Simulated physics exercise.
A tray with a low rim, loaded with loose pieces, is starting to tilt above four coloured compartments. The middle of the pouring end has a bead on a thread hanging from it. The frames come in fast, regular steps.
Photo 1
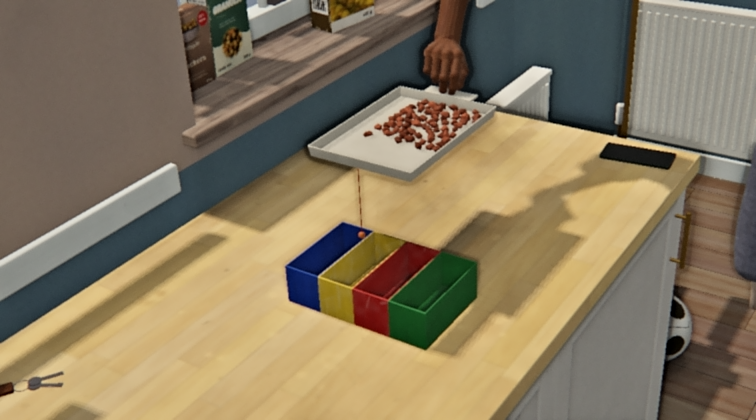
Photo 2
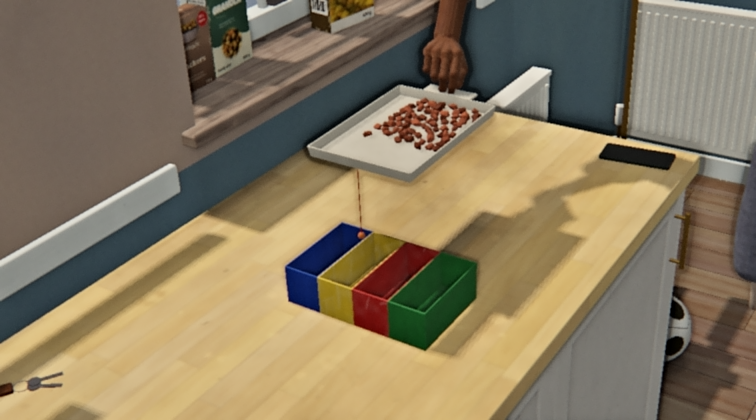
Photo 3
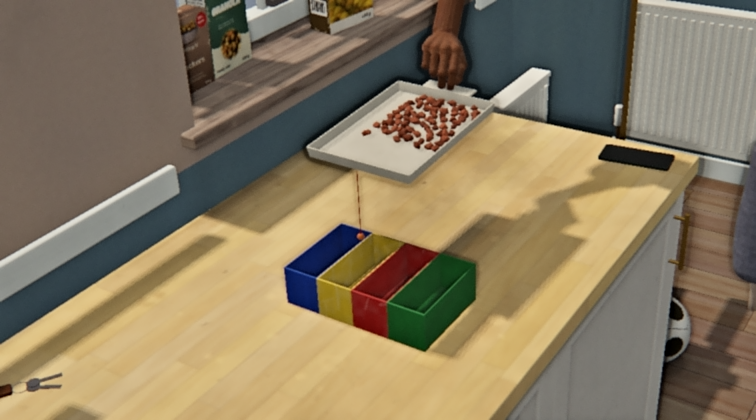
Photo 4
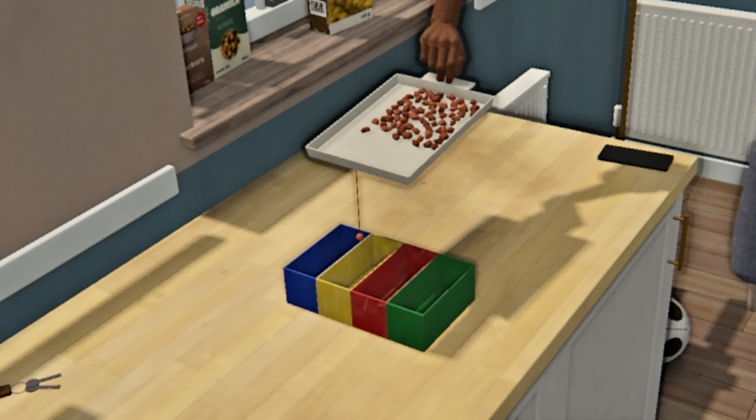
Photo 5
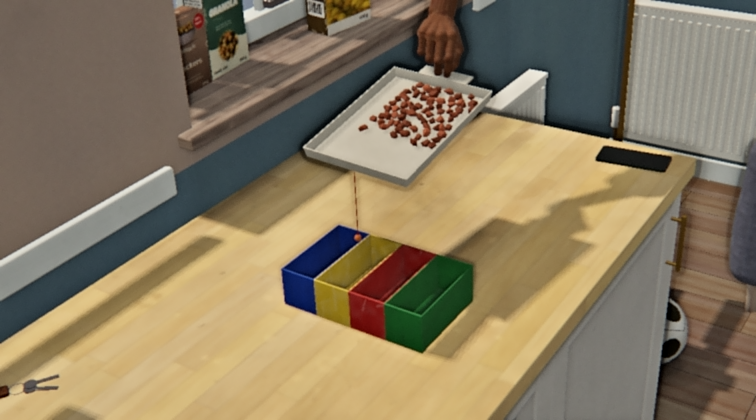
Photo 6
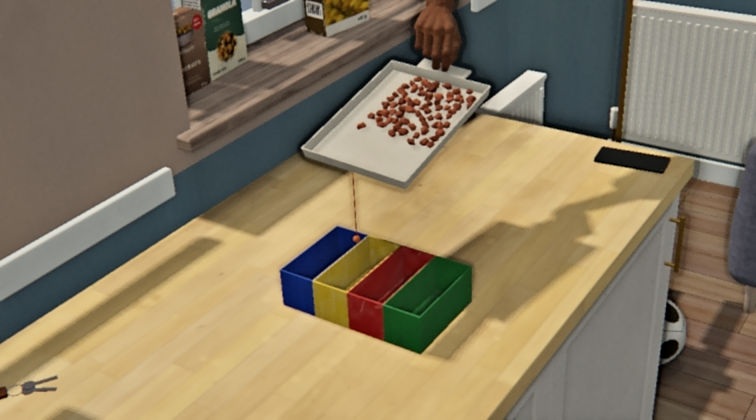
At first, a hand holds a pale, low-rimmed tray of reddish-brown pieces nearly level above blue, yellow, red and green compartments on a wooden counter, a bead hanging from its near edge. Then the hand gradually tilts the tray slightly, its right corner lowest, while the pieces stay clustered toward the back.
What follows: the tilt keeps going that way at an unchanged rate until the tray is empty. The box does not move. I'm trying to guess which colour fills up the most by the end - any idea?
Go with red; that cell ends fullest.
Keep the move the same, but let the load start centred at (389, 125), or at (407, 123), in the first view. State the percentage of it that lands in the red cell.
You'd get near 40 percent first and near 50 percent next.
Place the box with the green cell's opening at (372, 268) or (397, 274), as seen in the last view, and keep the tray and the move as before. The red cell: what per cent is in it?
Trial 1 around 10 percent, trial 2 around 30 percent.
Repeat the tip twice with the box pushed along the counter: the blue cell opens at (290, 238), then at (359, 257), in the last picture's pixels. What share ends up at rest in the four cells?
Around 90 percent the first time, around 90 percent the second.
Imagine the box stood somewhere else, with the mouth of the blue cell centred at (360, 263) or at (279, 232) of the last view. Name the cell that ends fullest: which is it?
The yellow one; that green cell.
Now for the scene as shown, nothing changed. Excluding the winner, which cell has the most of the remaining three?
The cell in yellow.
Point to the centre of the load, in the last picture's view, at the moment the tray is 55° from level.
About (387, 166).
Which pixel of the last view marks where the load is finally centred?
Somewhere close to (380, 307) in the last picture.
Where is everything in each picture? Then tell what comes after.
The first picture shows corners of the pouring end at (311, 145) and (410, 171), level; middle of the load at (431, 122), bits of crushed brick; bead on its thread at (362, 235); blue cell at (303, 285); yellow cell at (336, 297); red cell at (371, 309); green cell at (407, 322).
The second picture shows corners of the pouring end at (310, 146) and (410, 172), level; middle of the load at (430, 121).
The third picture shows corners of the pouring end at (309, 146) and (409, 174), tipped barely, lowest at the right corner; middle of the load at (429, 119).
The fourth picture shows corners of the pouring end at (308, 146) and (408, 175), tipped a little, lowest at the right corner; middle of the load at (428, 115).
The fifth picture shows corners of the pouring end at (306, 147) and (406, 178), tipped a little, lowest at the right corner; middle of the load at (426, 111).
The sixth picture shows corners of the pouring end at (304, 147) and (404, 180), tipped a little, lowest at the right corner; middle of the load at (411, 110); blue cell at (298, 290); yellow cell at (331, 301); red cell at (366, 313); green cell at (402, 326).
Soon, tray tipped steeply; nearly all on the tray; a small part falling or outside the box.
A while on, tray tipped right over; about two thirds on the tray; about a quarter in the red cell; a small part in the yellow cell; a stray few in the green cell; a stray few in the blue cell; a small part falling or outside the box.
Towards the end, tray tipped past a quarter turn; about half in the red cell; about a third in the yellow cell; a small part in the blue cell; a stray few in the green cell; a small part falling or outside the box.
Finally, tray tipped past a quarter turn; about half in the red cell; about a third in the yellow cell; a small part in the blue cell; a stray few in the green cell; a small part outside the box.
